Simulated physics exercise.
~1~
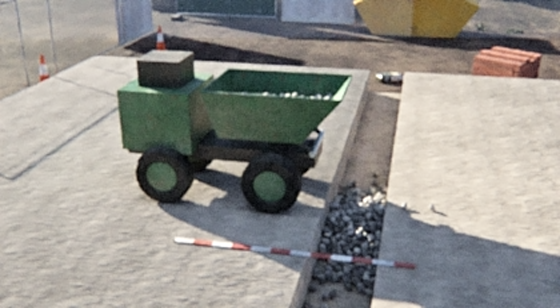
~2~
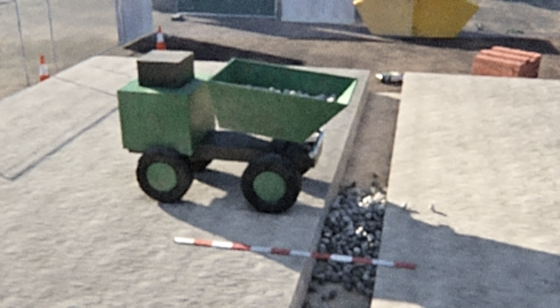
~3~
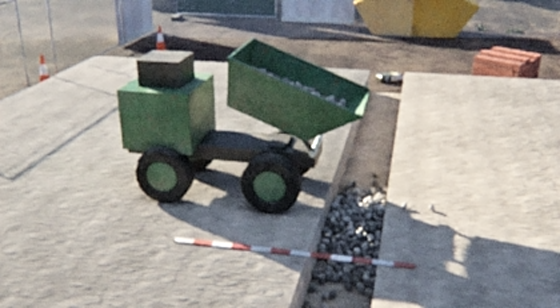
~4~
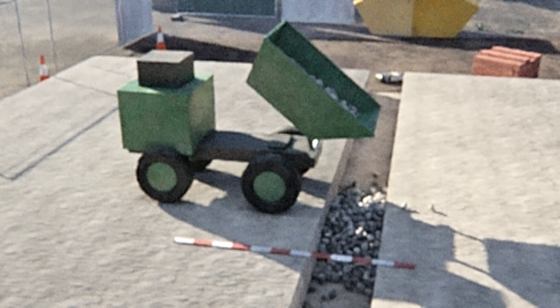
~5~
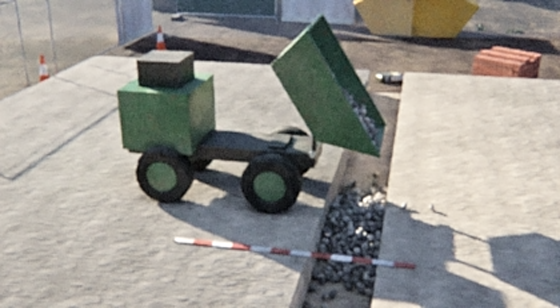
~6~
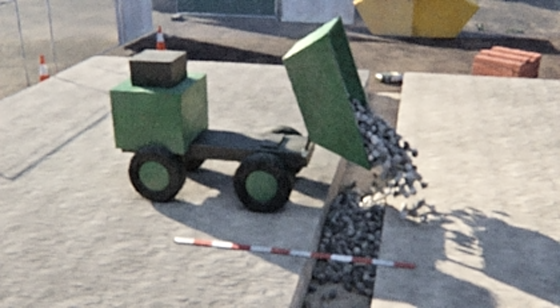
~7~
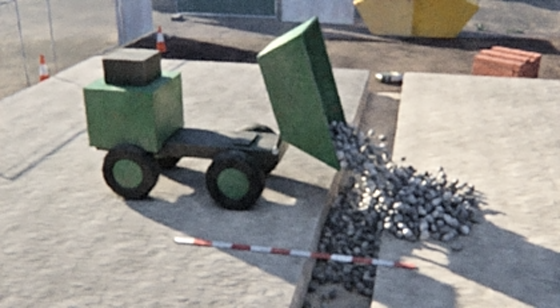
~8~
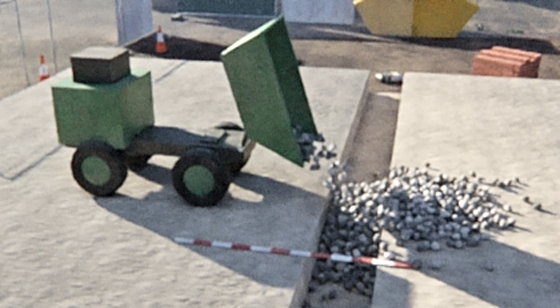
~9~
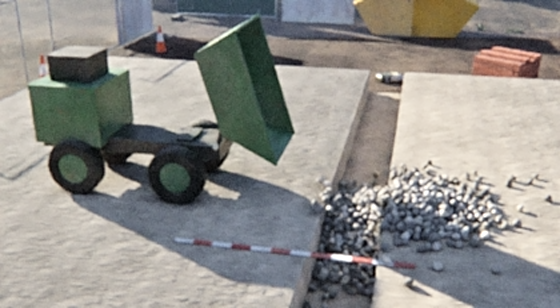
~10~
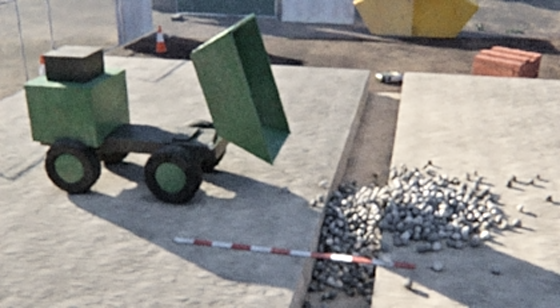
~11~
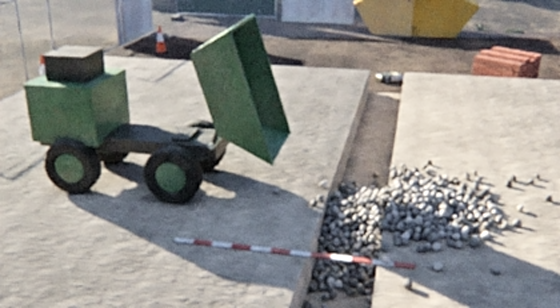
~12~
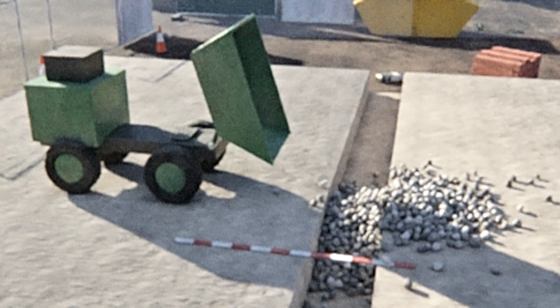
At the start, a small green dumper loaded with grey stones stands on a pale slab beside a trench that already holds stones, with a red and white striped staff lying across in front. Its body tips up steadily toward the right, while the load stays inside at first. Once the body is steep, stones pour over its lip and the dumper rolls left, away from the trench. They spill into the trench and spread onto the far slab. Finally the dumper stands still with its emptied body raised, and a heap covers part of the trench and the slab beyond.
